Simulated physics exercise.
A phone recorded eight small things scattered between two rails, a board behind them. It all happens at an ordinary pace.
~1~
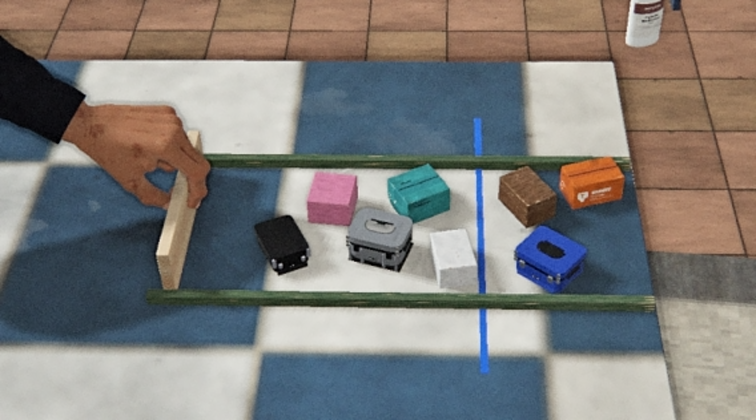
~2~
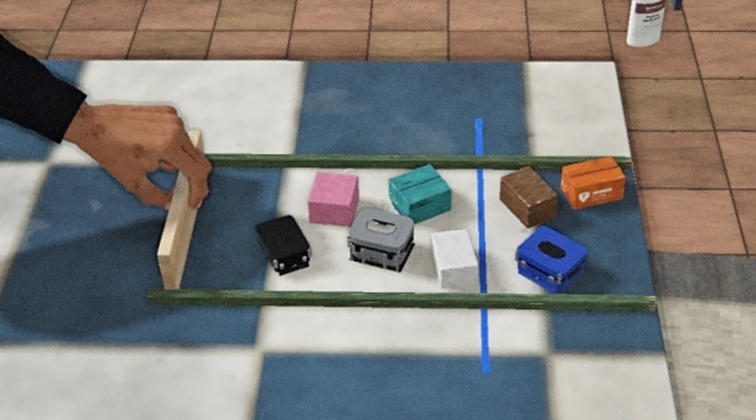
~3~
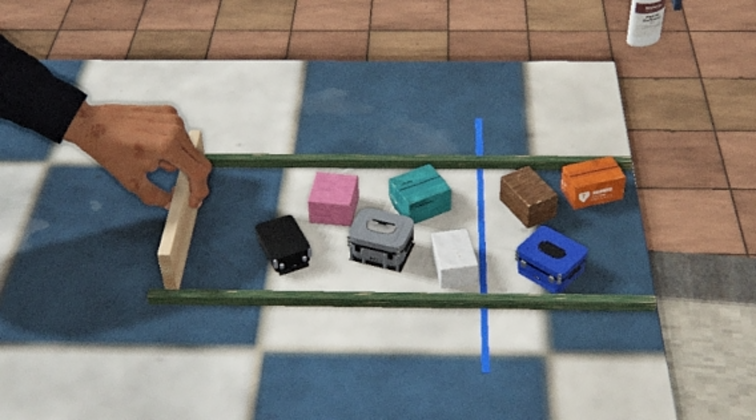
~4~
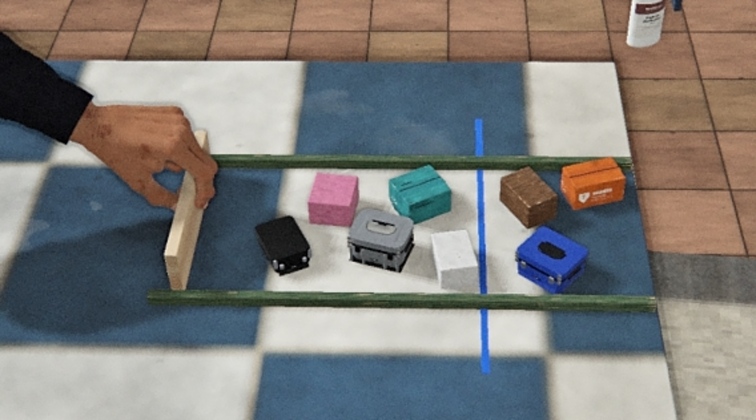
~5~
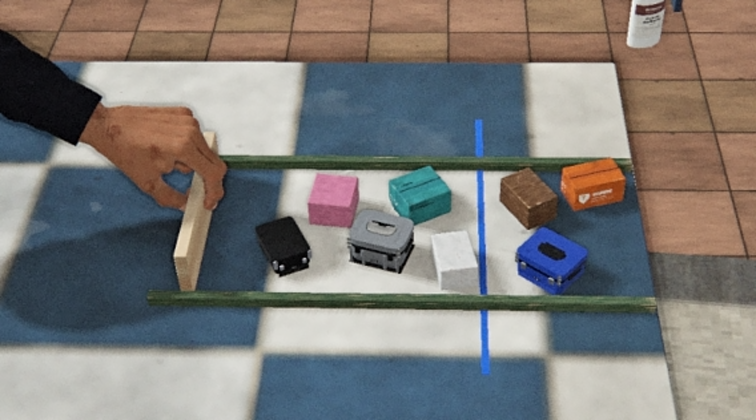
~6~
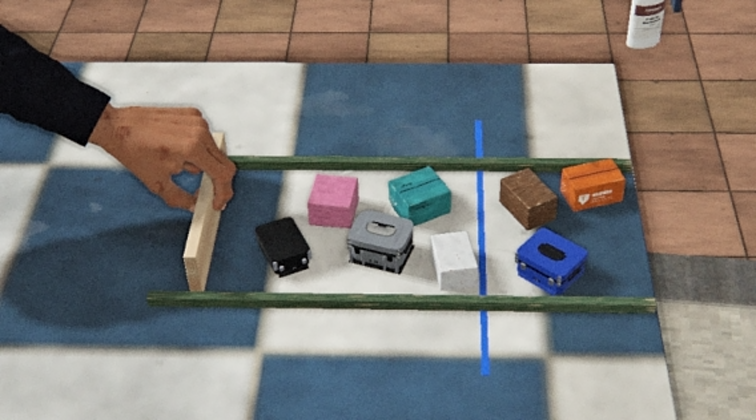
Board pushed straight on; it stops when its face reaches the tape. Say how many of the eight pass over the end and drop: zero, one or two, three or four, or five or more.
The count is zero.
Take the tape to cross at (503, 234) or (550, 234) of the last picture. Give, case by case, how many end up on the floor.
Tallies in order: 1 and 3.
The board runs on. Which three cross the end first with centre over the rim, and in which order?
Earliest first: The orange box, then the blue case, and then the brown block.
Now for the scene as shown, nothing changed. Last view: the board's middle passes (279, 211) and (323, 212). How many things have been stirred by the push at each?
At that stage 1; at the next, 3.
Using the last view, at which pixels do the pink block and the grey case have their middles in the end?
The pink block at (502, 201), the grey case at (550, 231).
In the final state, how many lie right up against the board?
2 in contact.
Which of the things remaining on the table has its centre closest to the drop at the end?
The orange box winds up nearest.
Soon after, none off yet; orange box at rest near (593, 185); blue case at rest near (551, 263); brown block at rest near (528, 199).
After that, none off yet; orange box at rest near (593, 185); blue case moving near (560, 265); brown block at rest near (528, 199).
In the end, the number that fall off is zero.
